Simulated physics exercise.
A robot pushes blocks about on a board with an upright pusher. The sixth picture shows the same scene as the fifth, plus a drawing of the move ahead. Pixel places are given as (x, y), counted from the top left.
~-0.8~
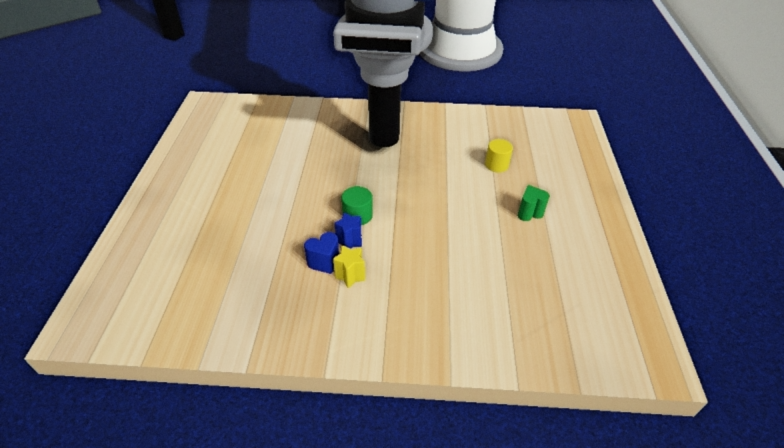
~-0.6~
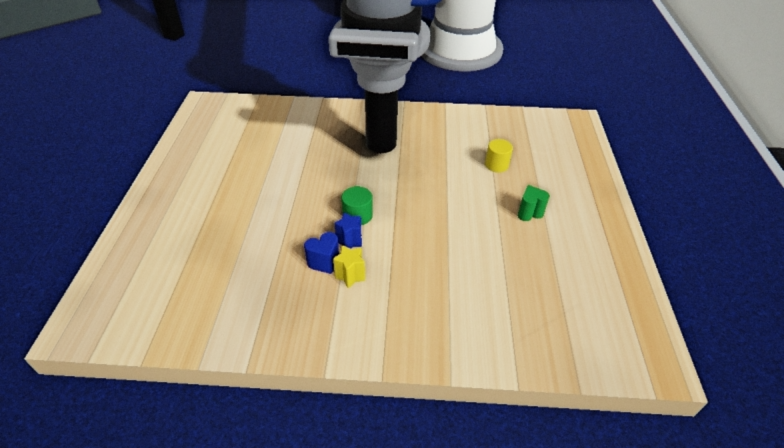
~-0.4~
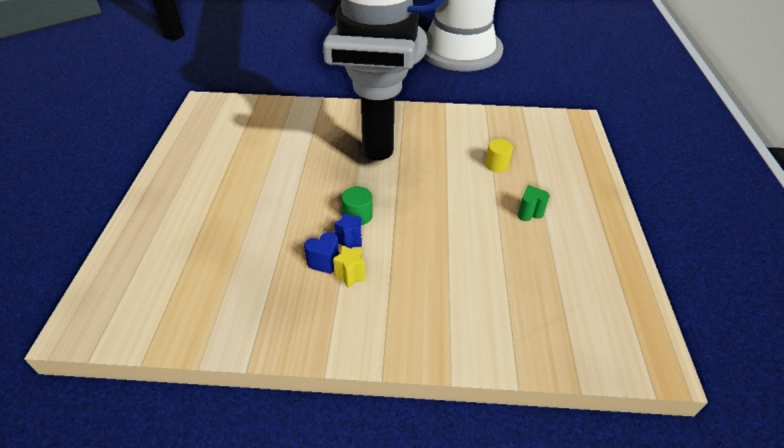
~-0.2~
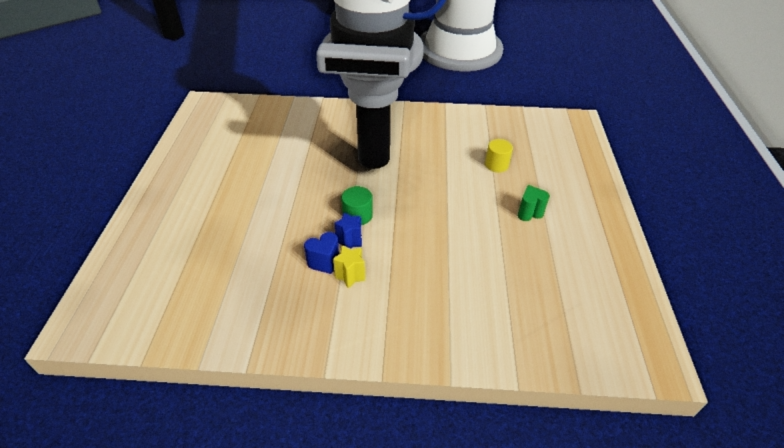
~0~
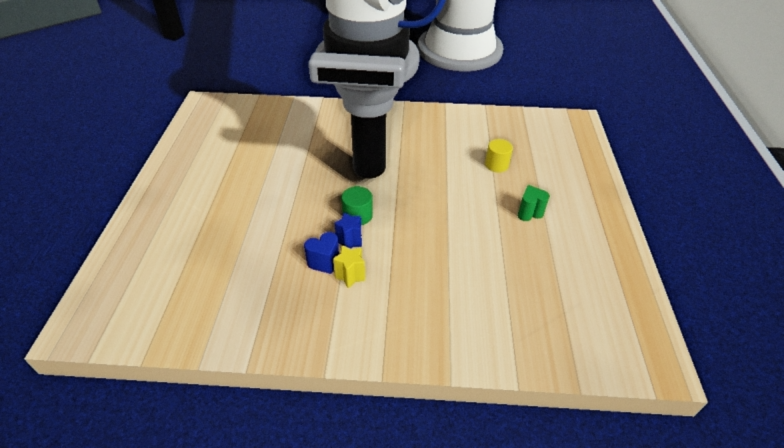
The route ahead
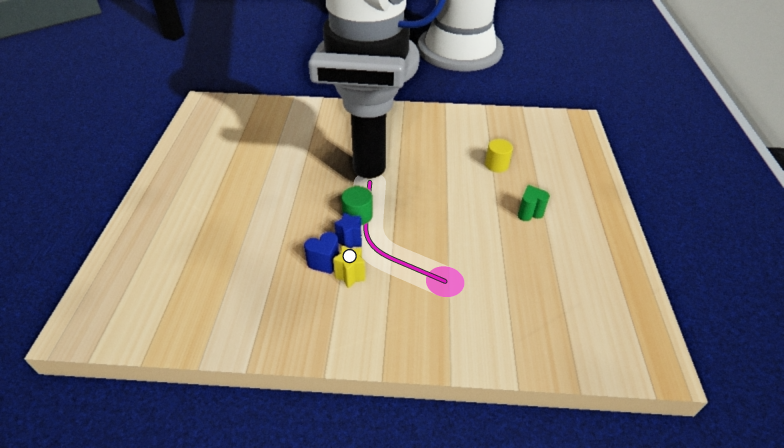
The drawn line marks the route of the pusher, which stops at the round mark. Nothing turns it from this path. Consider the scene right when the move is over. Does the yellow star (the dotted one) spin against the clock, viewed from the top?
My answer is yes.
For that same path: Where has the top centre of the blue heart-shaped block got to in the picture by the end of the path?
I'd place it at (292, 266), taking the centre of its top.
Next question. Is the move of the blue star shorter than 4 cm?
No
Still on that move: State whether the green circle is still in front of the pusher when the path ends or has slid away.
The pusher should slip past it.
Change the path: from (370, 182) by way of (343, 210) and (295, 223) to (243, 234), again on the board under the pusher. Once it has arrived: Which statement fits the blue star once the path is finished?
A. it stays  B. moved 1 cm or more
Correct choice: B.
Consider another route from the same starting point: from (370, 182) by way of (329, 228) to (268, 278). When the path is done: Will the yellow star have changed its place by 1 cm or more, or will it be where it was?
My prediction: It moves.
The drawn path runs from (370, 182) over (366, 220) and (389, 257) to (445, 281); the dot is on the yellow star.
What follows on the original path. One third of the way, pusher (366, 208); blue heart-shaped block (311, 255); blue star (337, 242); yellow star (350, 259); green circle (347, 222).
Two thirds of the way, pusher (390, 245); blue heart-shaped block (292, 266), turned 15° clockwise; blue star (321, 259), turned 30° clockwise; yellow star (344, 271), turned 85° anticlockwise; green circle (348, 246).
At the end, pusher (447, 269); blue heart-shaped block (292, 266), turned 15° clockwise; blue star (321, 259), turned 30° clockwise; yellow star (344, 271), turned 85° anticlockwise; green circle (348, 246).
